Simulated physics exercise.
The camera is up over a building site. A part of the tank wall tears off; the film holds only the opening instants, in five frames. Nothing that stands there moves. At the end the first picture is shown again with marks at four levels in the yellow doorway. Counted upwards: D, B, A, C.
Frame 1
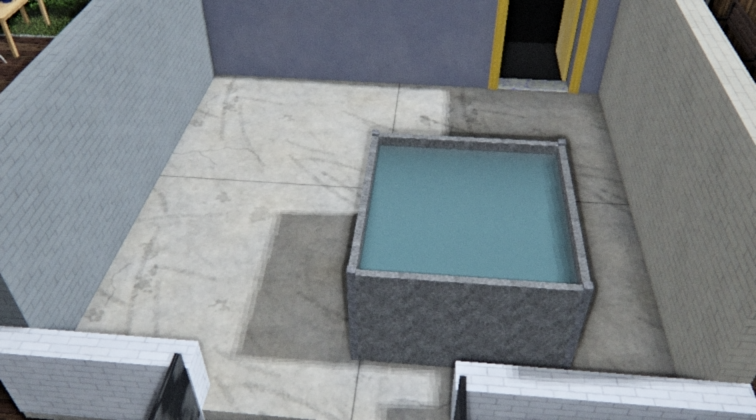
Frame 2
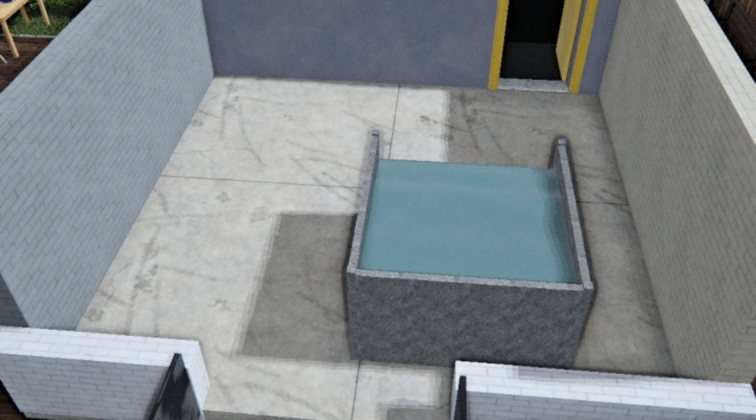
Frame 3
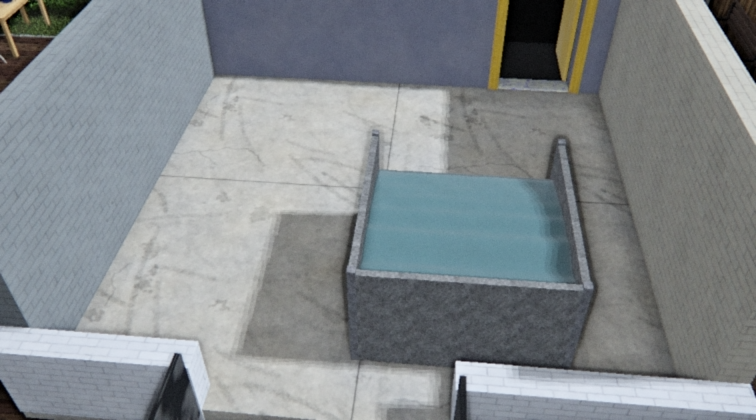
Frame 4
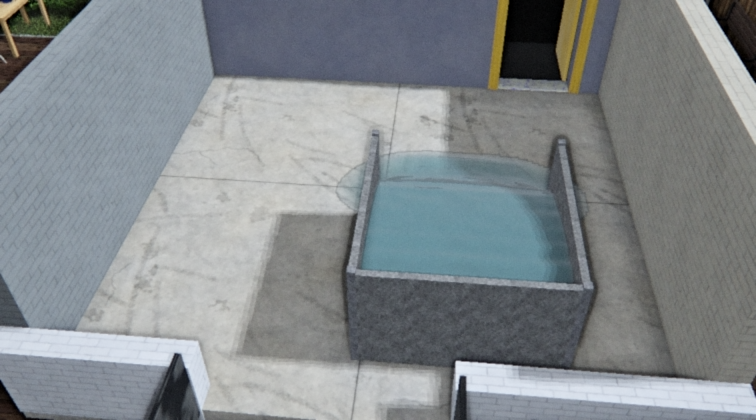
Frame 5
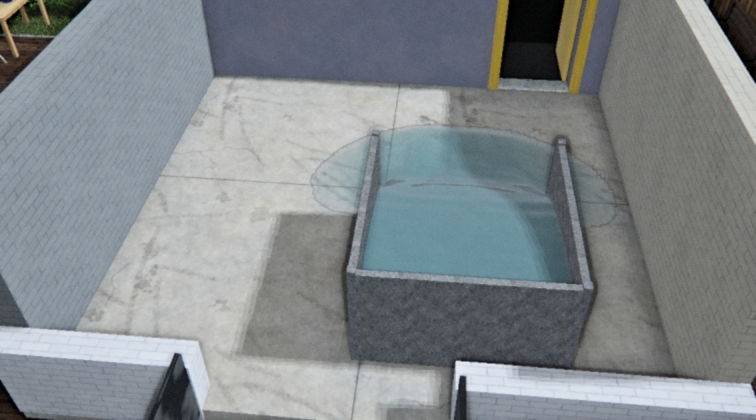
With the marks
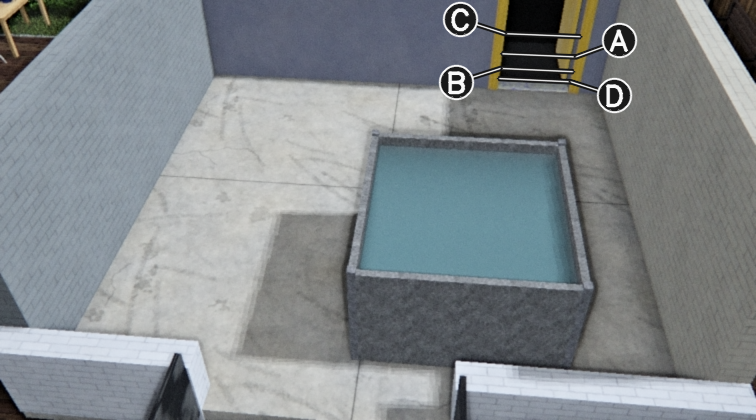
In this clip, a raised stone tank of blue water stands in a walled concrete yard. Its far wall disappears, the water surface draws back from that side, and a thin, rounded sheet spreads across the floor behind and to both sides.
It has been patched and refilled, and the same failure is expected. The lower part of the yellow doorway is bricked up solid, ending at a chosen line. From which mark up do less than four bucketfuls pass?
Line A.
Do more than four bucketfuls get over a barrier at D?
Yes, it does.
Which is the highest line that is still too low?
The answer is B.
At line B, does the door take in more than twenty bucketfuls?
No, less.
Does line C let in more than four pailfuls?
No.
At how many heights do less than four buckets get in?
Two of them.
On the marked copy, A at (539, 55); B at (536, 70); C at (542, 35); D at (534, 80); from the bottom up D, B, A, C.
Choosing A, a splash gets over, under a bucket.
Choosing B, about 9 bucketfuls get in.
Choosing C, nothing gets over.
Choosing D, dozens of bucketfuls pour in.
